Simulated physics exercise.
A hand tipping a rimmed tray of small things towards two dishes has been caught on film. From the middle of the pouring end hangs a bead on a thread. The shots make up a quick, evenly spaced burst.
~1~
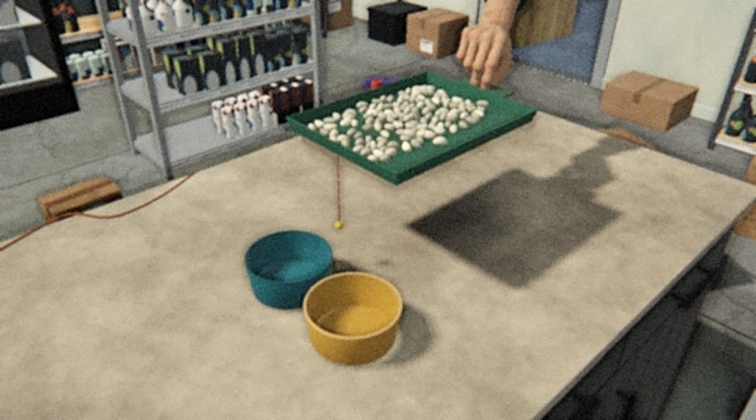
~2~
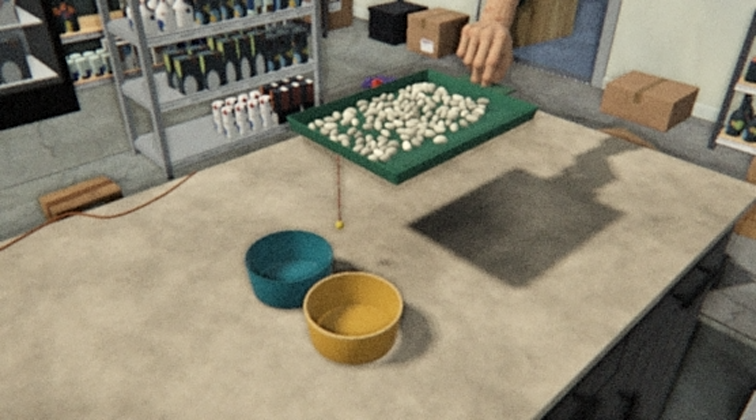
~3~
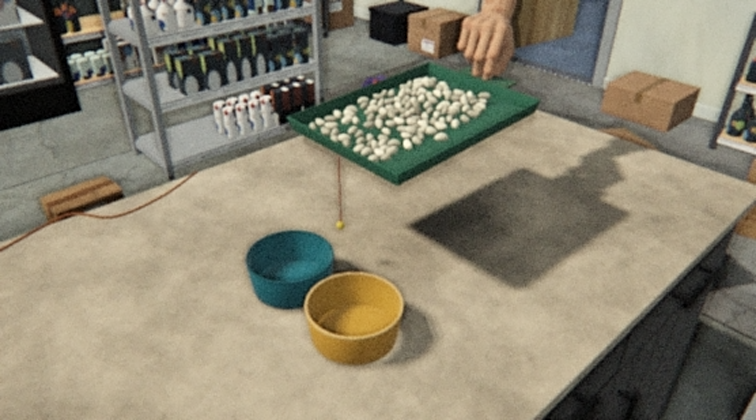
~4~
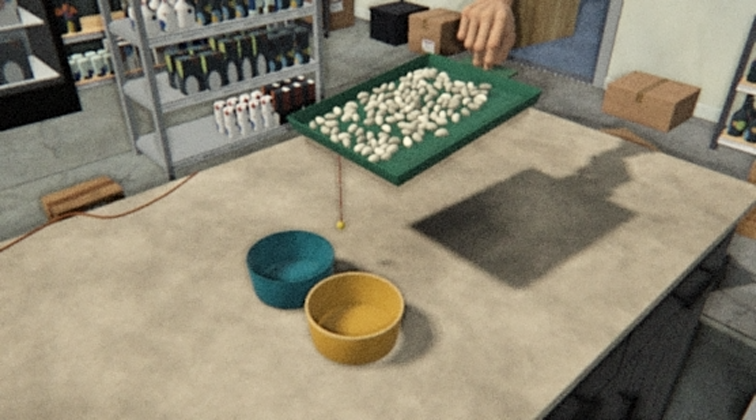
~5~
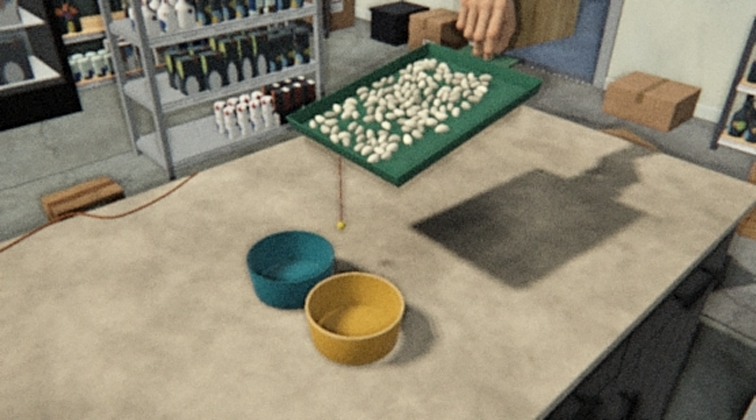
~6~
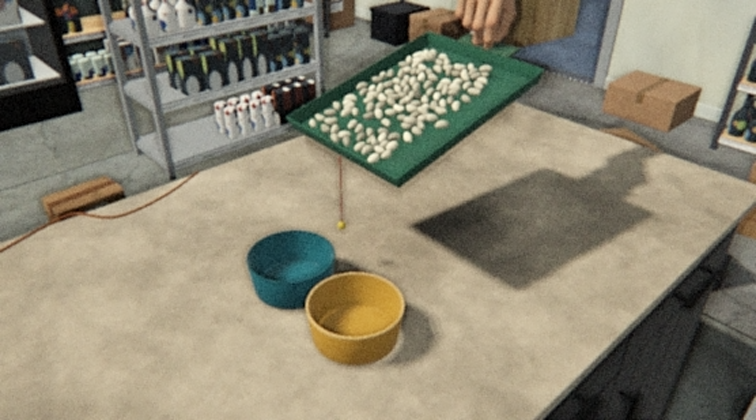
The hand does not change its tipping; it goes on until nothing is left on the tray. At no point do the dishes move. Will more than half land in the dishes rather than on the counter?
It looks like most goes in the dishes, when all's done.
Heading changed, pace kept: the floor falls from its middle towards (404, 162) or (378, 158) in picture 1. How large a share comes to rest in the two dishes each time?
Lab note: Try one about 10 %, try two about 60 %.
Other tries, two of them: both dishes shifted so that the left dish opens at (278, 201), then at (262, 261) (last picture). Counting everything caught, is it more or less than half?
Shy of half, then shy of half.
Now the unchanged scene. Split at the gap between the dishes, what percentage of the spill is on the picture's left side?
That's roughly 50 per cent of the pieces.
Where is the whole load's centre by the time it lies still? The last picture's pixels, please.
I'd put the middle somewhere around (302, 289).
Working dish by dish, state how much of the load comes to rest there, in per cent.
Result - left dish: 60 %; right dish: 20 %.
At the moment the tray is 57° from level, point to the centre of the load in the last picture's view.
Around (357, 116).
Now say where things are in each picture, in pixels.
The first picture shows corners of the pouring end (291, 117) and (397, 170), level; middle of the load (412, 116), white beans; left dish (253, 286); right dish (316, 340); bead on its thread (340, 226).
The second picture shows corners of the pouring end (292, 117) and (397, 170), level; middle of the load (412, 115).
The third picture shows corners of the pouring end (292, 117) and (398, 171), tipped barely, lowest at the right corner; middle of the load (413, 111).
The fourth picture shows corners of the pouring end (292, 117) and (398, 173), tipped a little, lowest at the right corner; middle of the load (413, 106).
The fifth picture shows corners of the pouring end (291, 117) and (397, 174), tipped a little, lowest at the right corner; middle of the load (413, 100).
The sixth picture shows corners of the pouring end (291, 116) and (397, 175), tipped a little, lowest at the right corner; middle of the load (413, 94); left dish (256, 286); right dish (318, 340).
Just after the last frame, tray tipped steeply; almost all on the tray; just a few in the air.
A moment on, tray tipped right over; almost all on the tray; just a few in the right dish; just a few in the left dish; just a few in the air.
Further on, tray tipped past a quarter turn; roughly a quarter in the right dish; roughly half in the left dish; roughly a quarter outside both.
When it is over, tray tipped past a quarter turn; roughly a quarter in the right dish; roughly half in the left dish; roughly a quarter outside both.
